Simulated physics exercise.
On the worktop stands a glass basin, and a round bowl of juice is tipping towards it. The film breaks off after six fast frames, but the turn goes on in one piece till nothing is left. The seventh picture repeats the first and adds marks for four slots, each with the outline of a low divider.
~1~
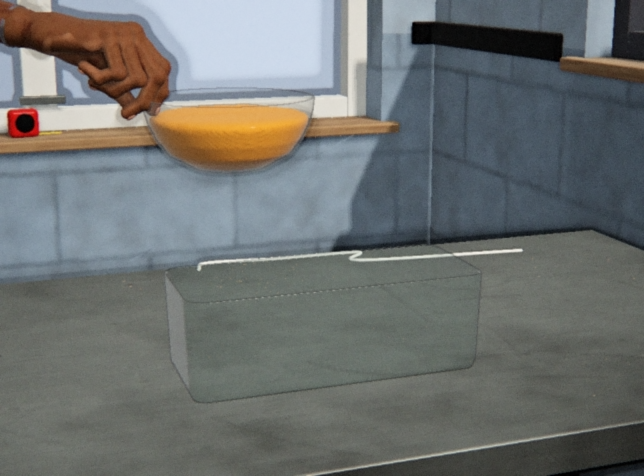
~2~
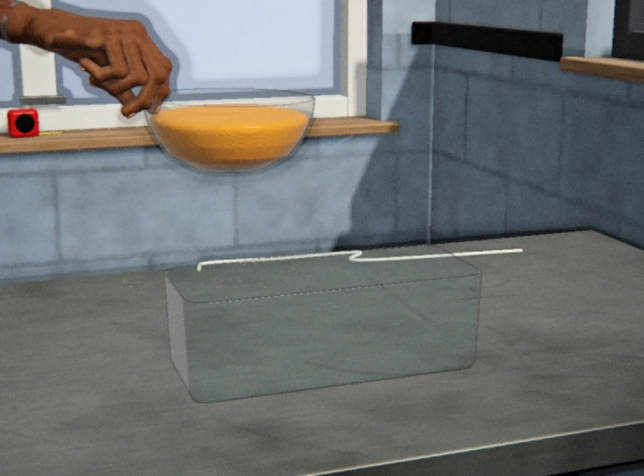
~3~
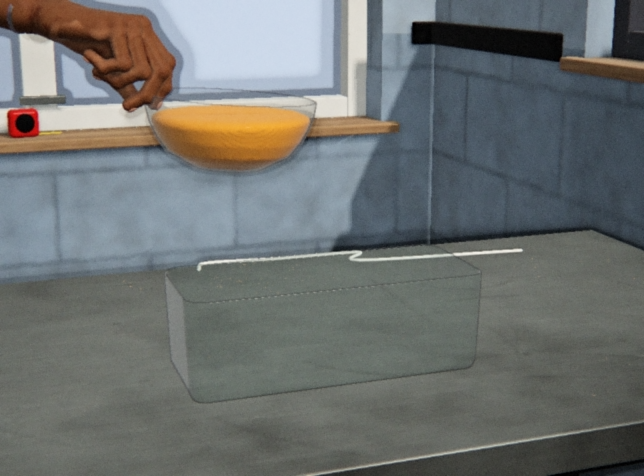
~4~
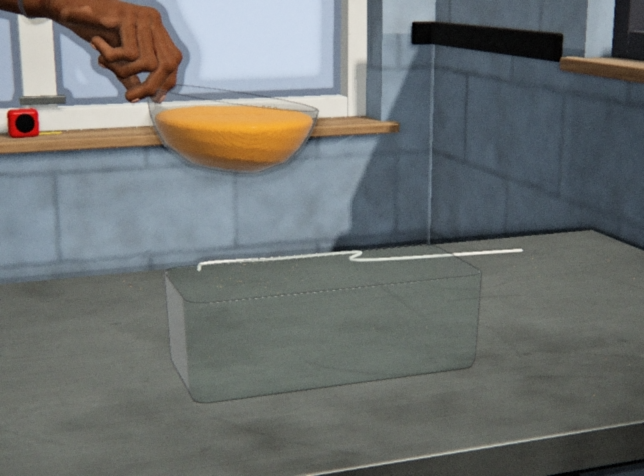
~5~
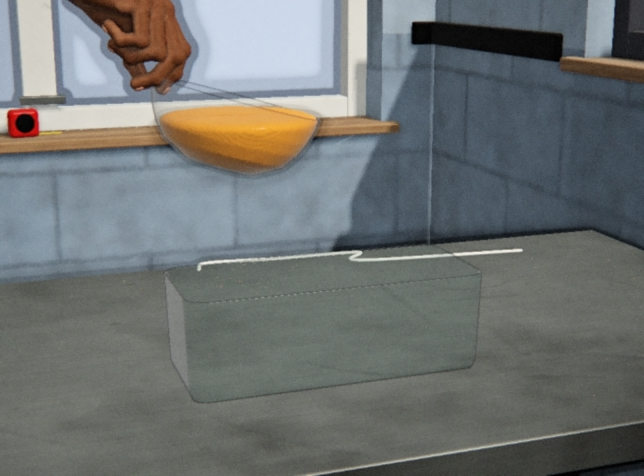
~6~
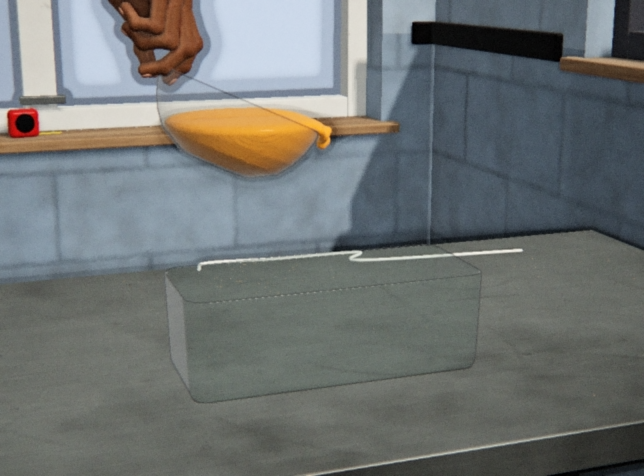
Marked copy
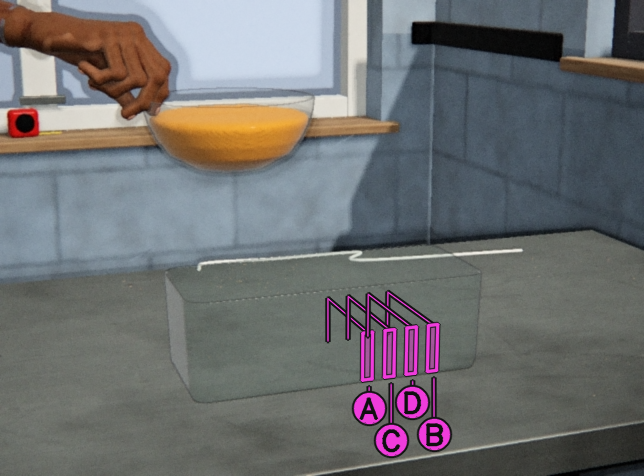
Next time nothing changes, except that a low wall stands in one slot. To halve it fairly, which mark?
C works best here.
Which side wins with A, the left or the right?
The right side.
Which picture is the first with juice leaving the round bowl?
Picture 6.
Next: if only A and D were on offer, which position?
Here it is position A.
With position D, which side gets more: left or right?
The left side.
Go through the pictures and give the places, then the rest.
Upright, lip at (308, 93); basin from (189, 403) to (474, 365); nothing has left yet.
Upright, lip at (308, 95); nothing has left yet.
Tipped about 4°, lip at (310, 99); nothing has left yet.
Tipped about 9°, lip at (312, 106); nothing has left yet.
Tipped about 16°, lip at (313, 117); nothing has left yet.
Tipped about 24°, lip at (314, 129); juice is over the lip, down to (315, 143).
On the marked copy, A at (369, 386); B at (433, 378); C at (391, 384); D at (412, 381).
If A is chosen, about 25 % ends left of the wall and 74 % right of it.
If B is chosen, about 98 % ends left of the wall and 2 % right of it.
If C is chosen, about 47 % ends left of the wall and 52 % right of it.
If D is chosen, about 85 % ends left of the wall and 14 % right of it.
